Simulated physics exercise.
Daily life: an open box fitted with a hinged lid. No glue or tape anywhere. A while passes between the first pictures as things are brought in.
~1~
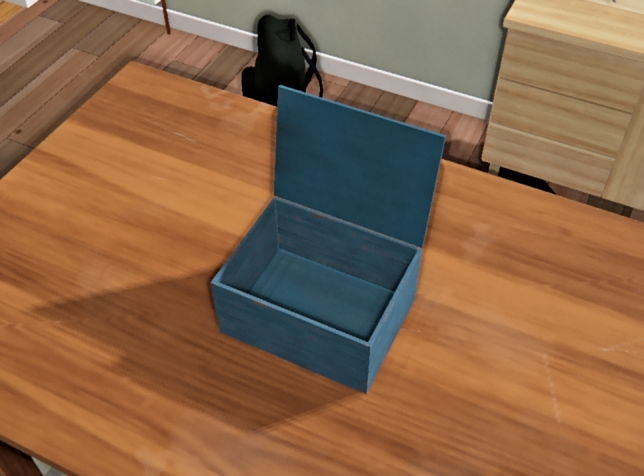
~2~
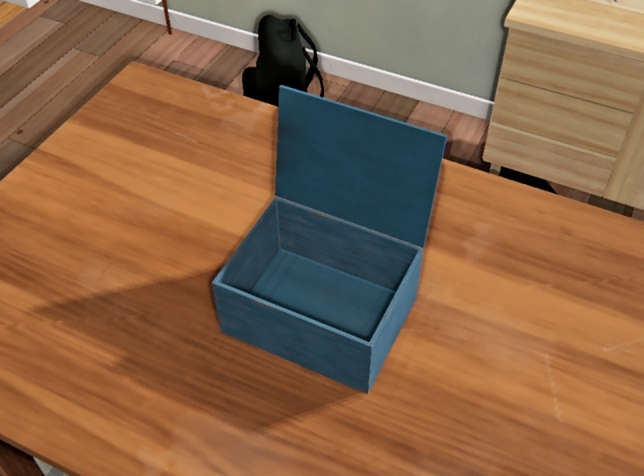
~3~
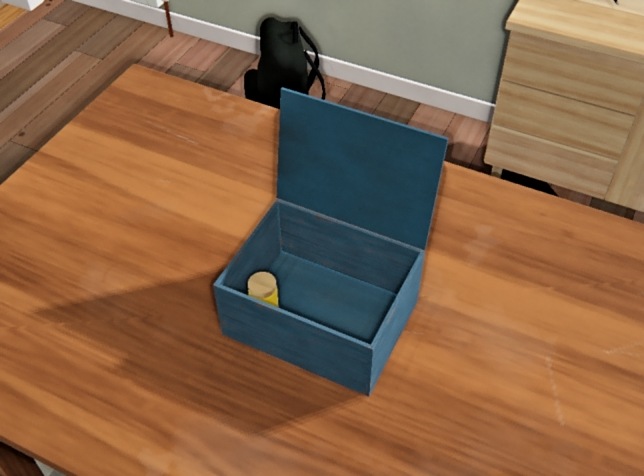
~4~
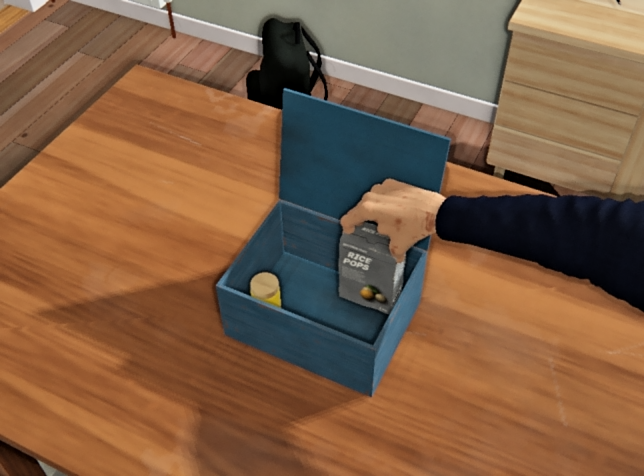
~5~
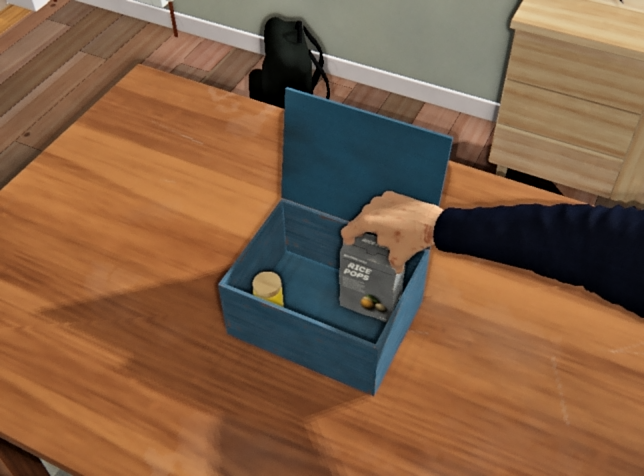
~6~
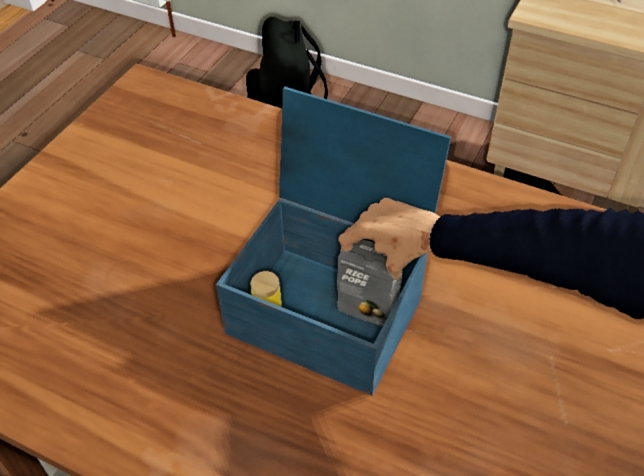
On a wooden table in a room, a blue box stands open and empty with its hinged lid raised. A small yellow container with a pale top then appears in its left side. Later, a dark-sleeved arm reaches in from the right, its hand lowering a grey Rice Pops carton slightly inside.
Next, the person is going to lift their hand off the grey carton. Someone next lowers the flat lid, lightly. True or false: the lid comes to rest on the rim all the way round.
False, it is held up.
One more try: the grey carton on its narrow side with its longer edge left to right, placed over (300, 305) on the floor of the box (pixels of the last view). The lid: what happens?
Lid: Closed.
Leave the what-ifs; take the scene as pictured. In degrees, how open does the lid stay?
Measured angle - around 25°.
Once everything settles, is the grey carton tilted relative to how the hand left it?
After all that, it keeps its set angle.
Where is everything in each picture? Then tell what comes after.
In the first picture, the last thing is not in view yet.
In the second picture, the last thing is not in view yet.
In the third picture, the last thing is not in view yet.
In the fourth picture, coming down; grey carton (372, 267).
In the fifth picture, coming down; grey carton (372, 277).
In the sixth picture, put in, still held; grey carton (370, 283).
Then, 1.20 s later than the last frame, lid starting down.
Then, 1.60 s later than the last frame, lid 57° above the rim.
Then, 1.80 s later than the last frame, lid 34° above the rim.
When it is over, lid 27° above the rim; both as before. End places, in pixels of the last picture, grey carton near (370, 283).
